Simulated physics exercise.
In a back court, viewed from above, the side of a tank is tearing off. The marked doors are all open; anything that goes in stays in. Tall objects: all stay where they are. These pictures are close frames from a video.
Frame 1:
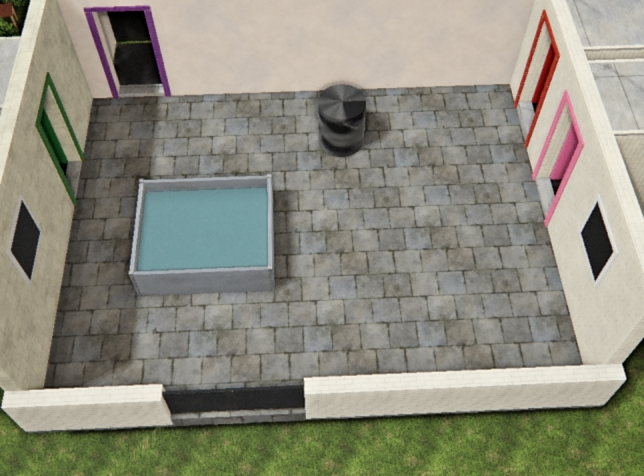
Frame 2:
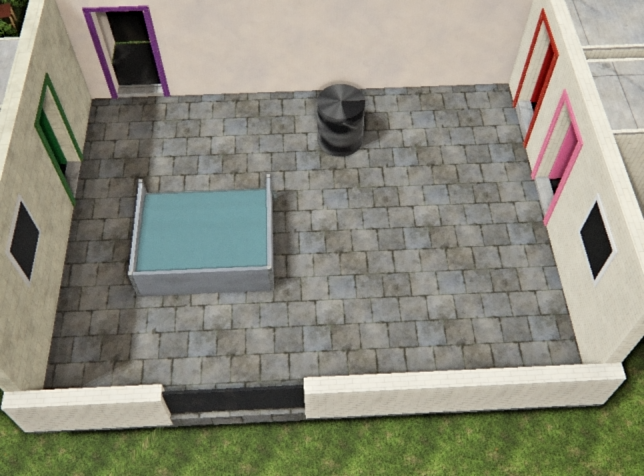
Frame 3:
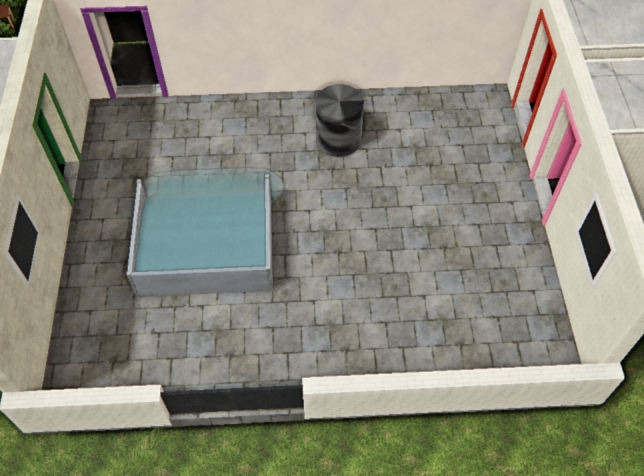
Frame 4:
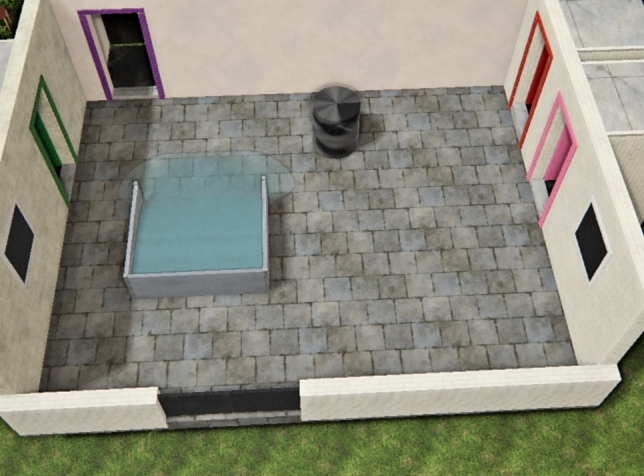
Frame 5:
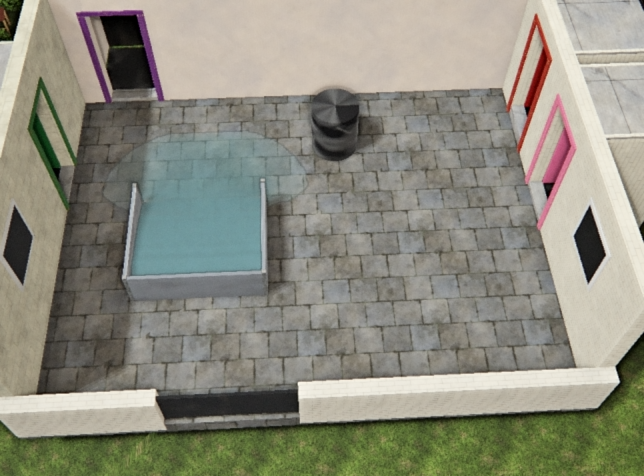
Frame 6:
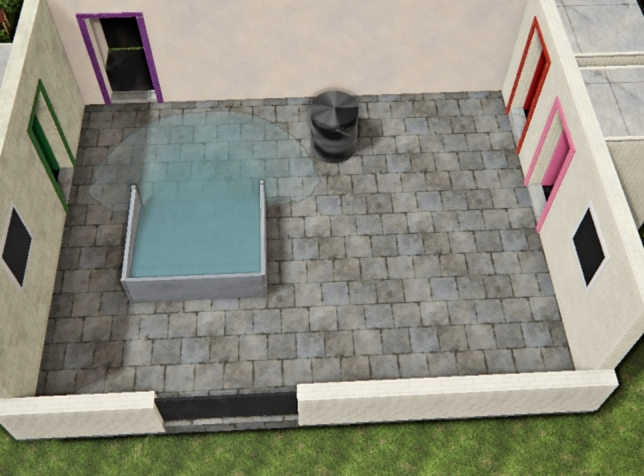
Water pours out through the open far side of a pale-walled tank after that side vanishes, spreading over the grey paving in a widening, see-through fan while the camera drifts very slightly. The back court is seen from above, enclosed by cream walls with grass in front. A dark, rounded stack stands beyond the tank, with purple and green doorframes left, red and pink ones right.
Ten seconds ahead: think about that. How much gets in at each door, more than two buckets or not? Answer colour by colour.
The red door gets two buckets or less; the purple door gets more than two; the pink door gets two buckets or less; the green door gets more than two.
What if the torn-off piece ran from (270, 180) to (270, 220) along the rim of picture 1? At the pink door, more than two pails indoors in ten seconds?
As far as I can tell, the pink door surpasses the limit.
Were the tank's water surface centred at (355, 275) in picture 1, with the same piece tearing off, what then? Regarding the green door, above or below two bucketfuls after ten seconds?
Result for green: It tops the limit.
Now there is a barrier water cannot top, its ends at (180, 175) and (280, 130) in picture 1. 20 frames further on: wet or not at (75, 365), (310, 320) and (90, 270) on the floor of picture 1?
Results in order: Bone-dry / bone-dry / bone-dry.
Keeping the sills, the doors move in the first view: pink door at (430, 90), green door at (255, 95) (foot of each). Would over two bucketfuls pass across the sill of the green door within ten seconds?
The green door is swamped.
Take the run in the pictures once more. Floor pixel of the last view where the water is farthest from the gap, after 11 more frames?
I'd point to (406, 95).
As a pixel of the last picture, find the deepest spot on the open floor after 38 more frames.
My best guess is roughly (57, 415).
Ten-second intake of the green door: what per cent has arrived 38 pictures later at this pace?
Result: 60 % of the ten-second total.
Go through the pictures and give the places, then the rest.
In the first frame, still water in the water tank at (204, 226).
In the second frame, the front is at a hidden place, out from the gap on the water tank's far side.
In the third frame, water pours out on the water tank's far side and has run to (280, 185).
In the fourth frame, the front is at (283, 171), out from the gap on the water tank's far side.
In the fifth frame, the front is at (136, 151), out from the gap on the water tank's far side.
In the sixth frame, water pours out on the water tank's far side and has run to (245, 116).
A moment on, water covers 25 % of the floor; the red door not reached, the purple door under two buckets in, the pink door not reached, the green door wet at the sill, nothing in.
Next, water covers 25 % of the floor; the red door not reached, the purple door over two buckets in, the pink door not reached, the green door wet at the sill, nothing in.
Then, water covers 40 % of the floor; the red door wet at the sill, nothing in, the purple door far over two buckets in, the pink door not reached, the green door under two buckets in.
Later, water covers 70 % of the floor; the red door wet at the sill, nothing in, the purple door far over two buckets in, the pink door wet at the sill, nothing in, the green door over two buckets in.
In the end, water covers 95 % of the floor; the red door wet at the sill, nothing in, the purple door far over two buckets in, the pink door wet at the sill, nothing in, the green door over two buckets in.
